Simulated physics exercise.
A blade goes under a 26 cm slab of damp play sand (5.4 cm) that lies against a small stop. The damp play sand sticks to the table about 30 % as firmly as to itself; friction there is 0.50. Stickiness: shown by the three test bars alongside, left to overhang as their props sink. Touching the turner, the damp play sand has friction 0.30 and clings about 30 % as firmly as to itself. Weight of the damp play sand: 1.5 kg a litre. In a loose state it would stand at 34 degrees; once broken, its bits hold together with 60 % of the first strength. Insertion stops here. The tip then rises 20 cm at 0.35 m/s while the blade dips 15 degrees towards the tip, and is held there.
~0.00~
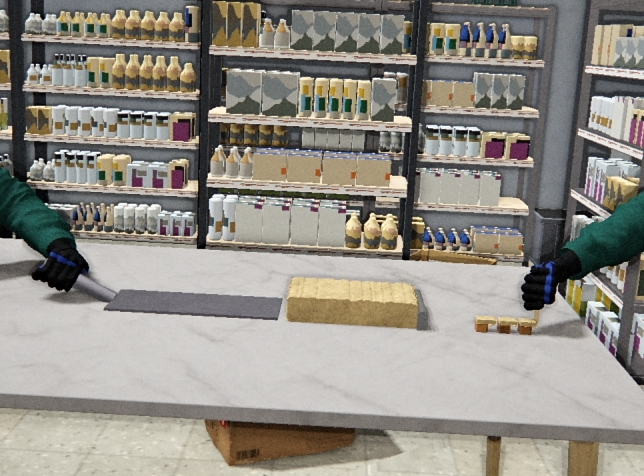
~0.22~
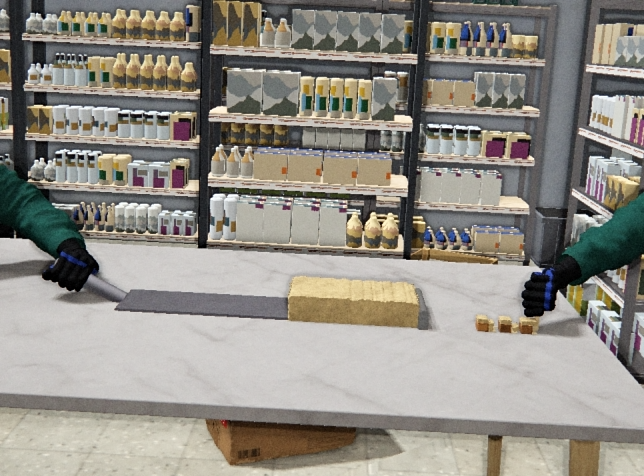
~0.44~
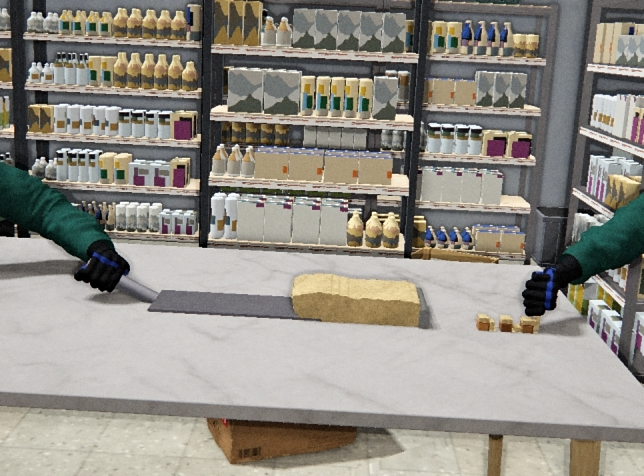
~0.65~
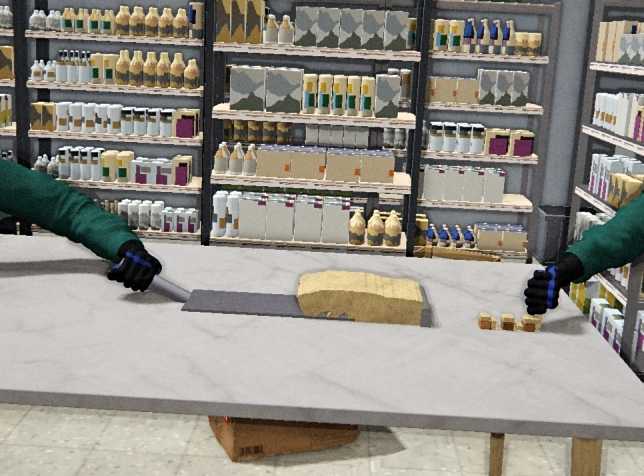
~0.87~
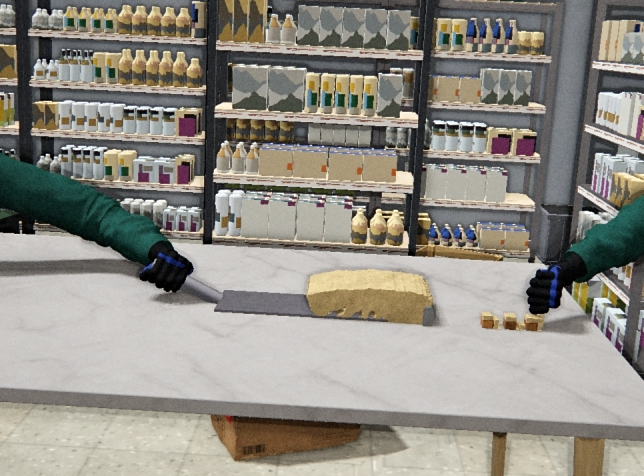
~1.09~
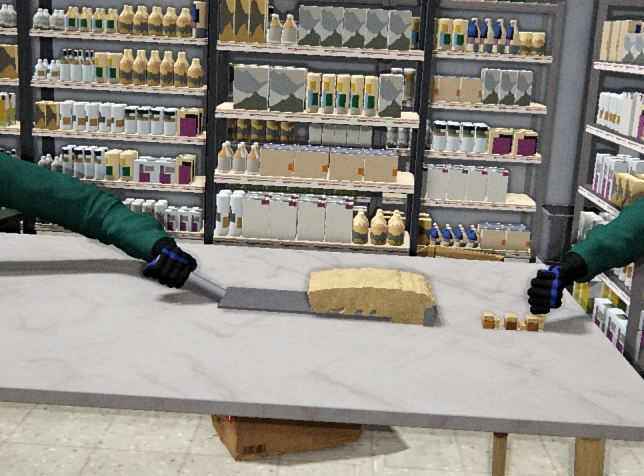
To begin with, a gloved hand at left holds a flat grey blade against a crumbly yellowish block on a pale table, near three small bars. The hand pushes the blade rightward beneath the block, whose top and edges shift and grow uneven, while the other gloved hand stays nearly still.
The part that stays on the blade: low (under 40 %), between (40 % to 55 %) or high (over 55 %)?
Blade keeps plenty - over 55 %.
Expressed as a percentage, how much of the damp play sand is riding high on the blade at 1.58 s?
Near 65 %.
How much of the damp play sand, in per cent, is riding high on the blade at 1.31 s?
22 %.
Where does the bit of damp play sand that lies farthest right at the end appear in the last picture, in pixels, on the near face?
About (452, 322).
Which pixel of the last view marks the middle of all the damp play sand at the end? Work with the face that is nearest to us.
(382, 238) or thereabouts.
After 1.31 s, the tip is 8.1 cm up.
After 1.58 s, the tip is 18 cm up.
After 1.85 s, the tip is 20 cm up and 66 % is riding high on the blade.
After 2.12 s, the tip is 20 cm up and 66 % is riding high on the blade.
After 2.22 s, at the end, the tip is 20 cm up and 66 % is riding high on the blade.
